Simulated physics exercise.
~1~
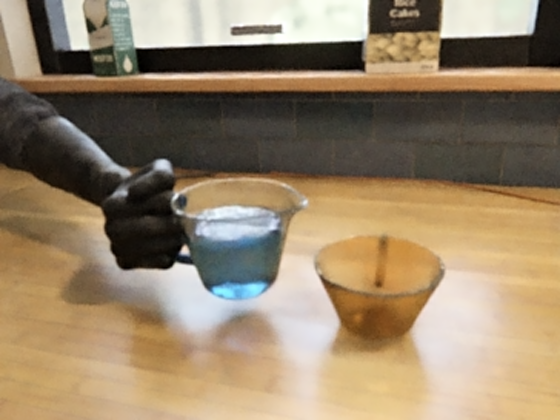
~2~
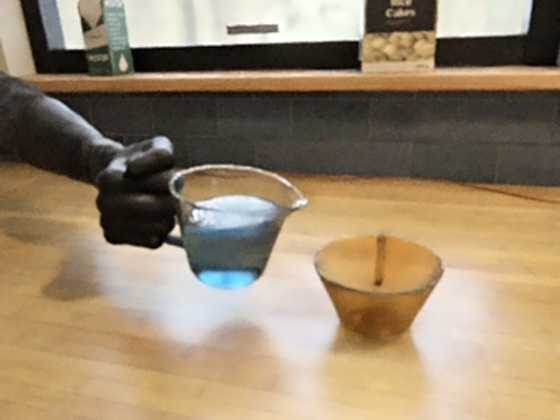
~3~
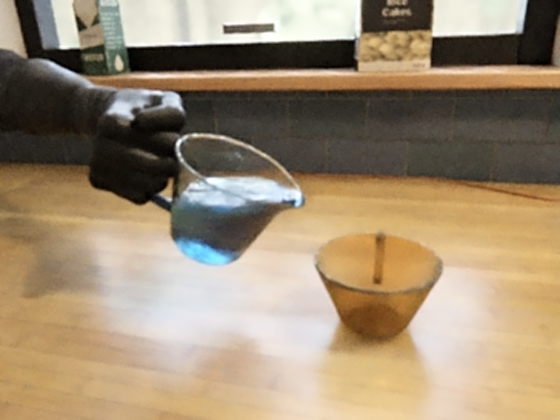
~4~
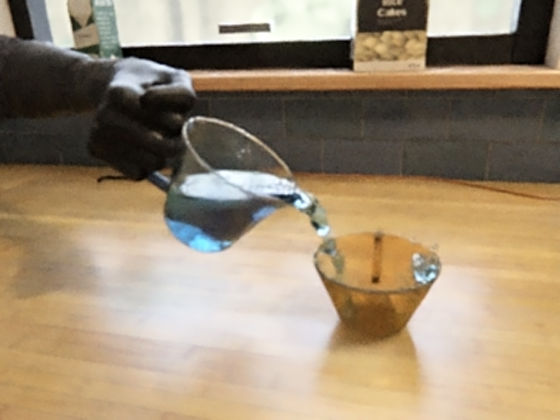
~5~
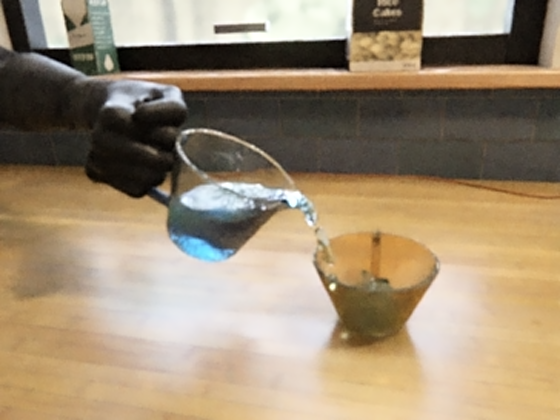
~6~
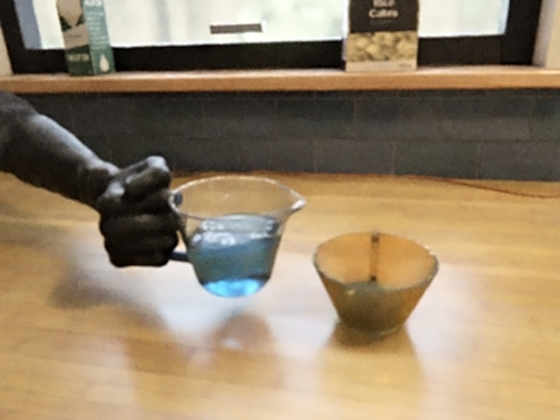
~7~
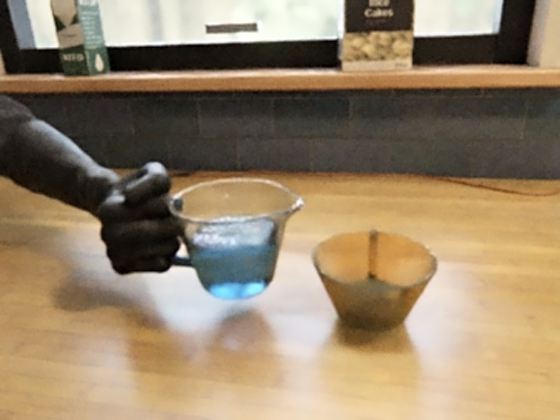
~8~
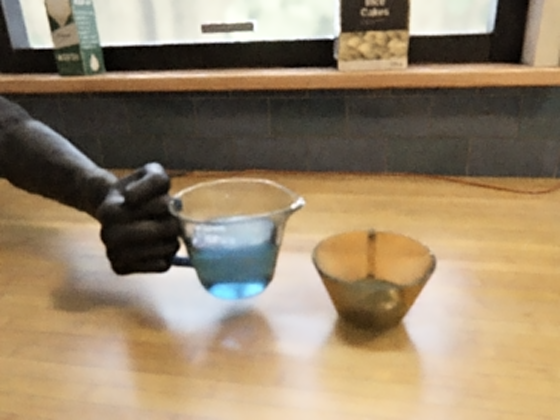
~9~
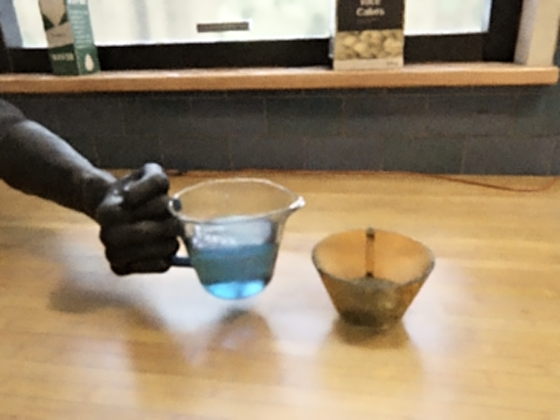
A dark hand tips a glass jug, pours blue liquid into an amber cup, and straightens it.
